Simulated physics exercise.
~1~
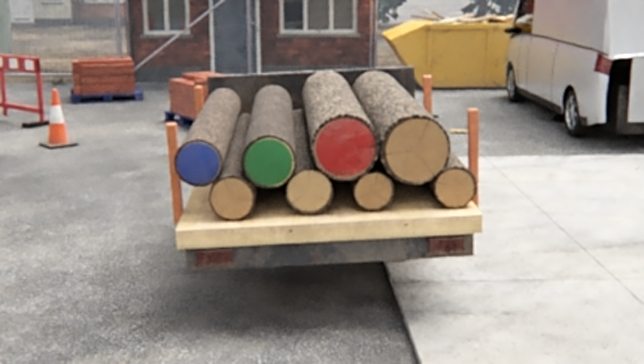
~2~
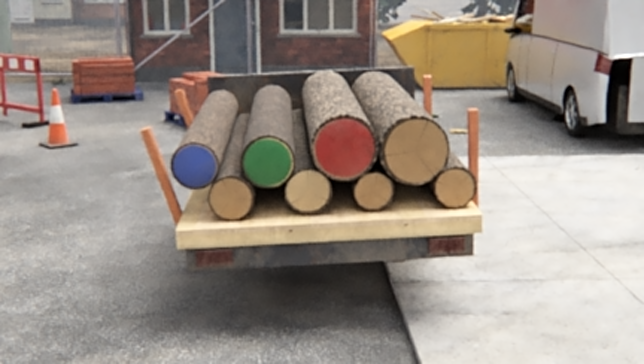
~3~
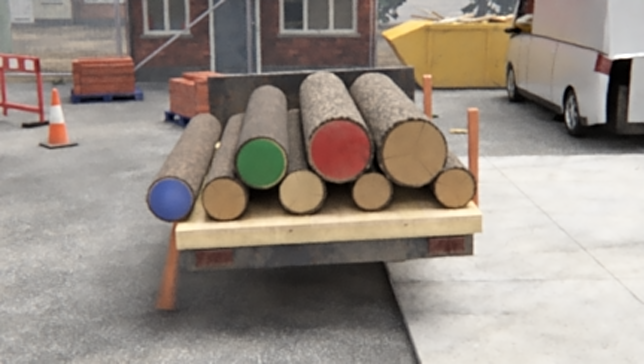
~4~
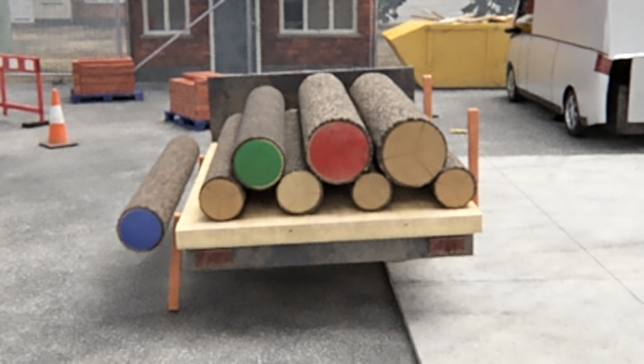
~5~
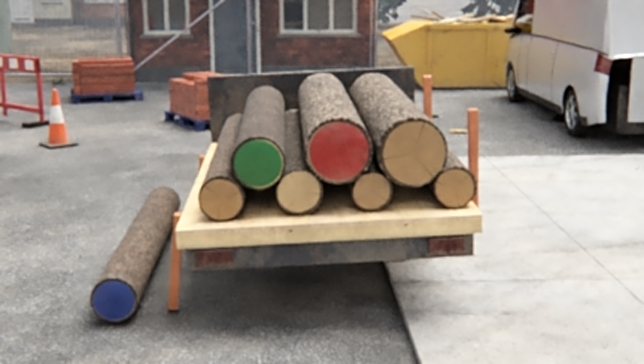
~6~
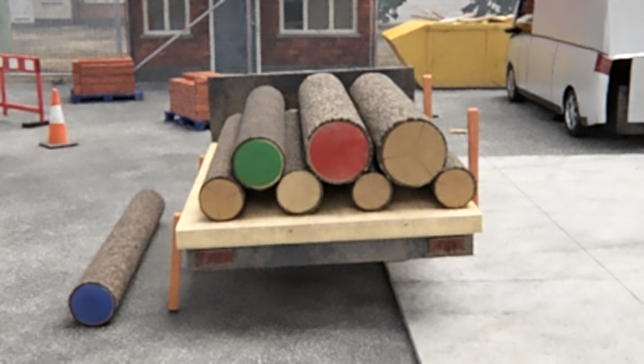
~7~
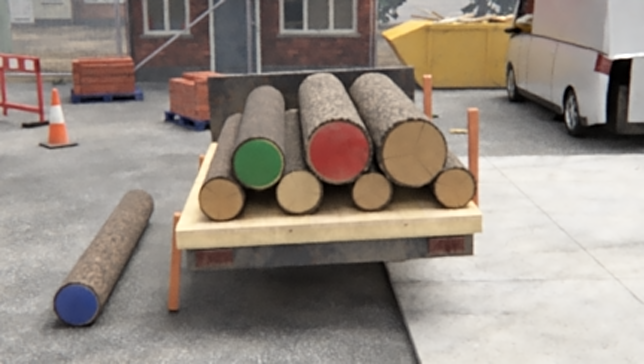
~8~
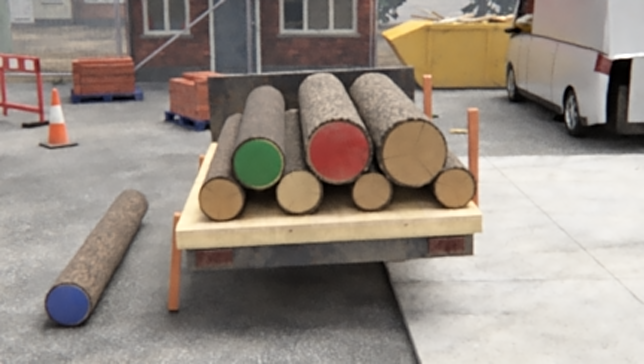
A parked trailer's left posts swing down, and the blue-ended log rolls off onto the ground.
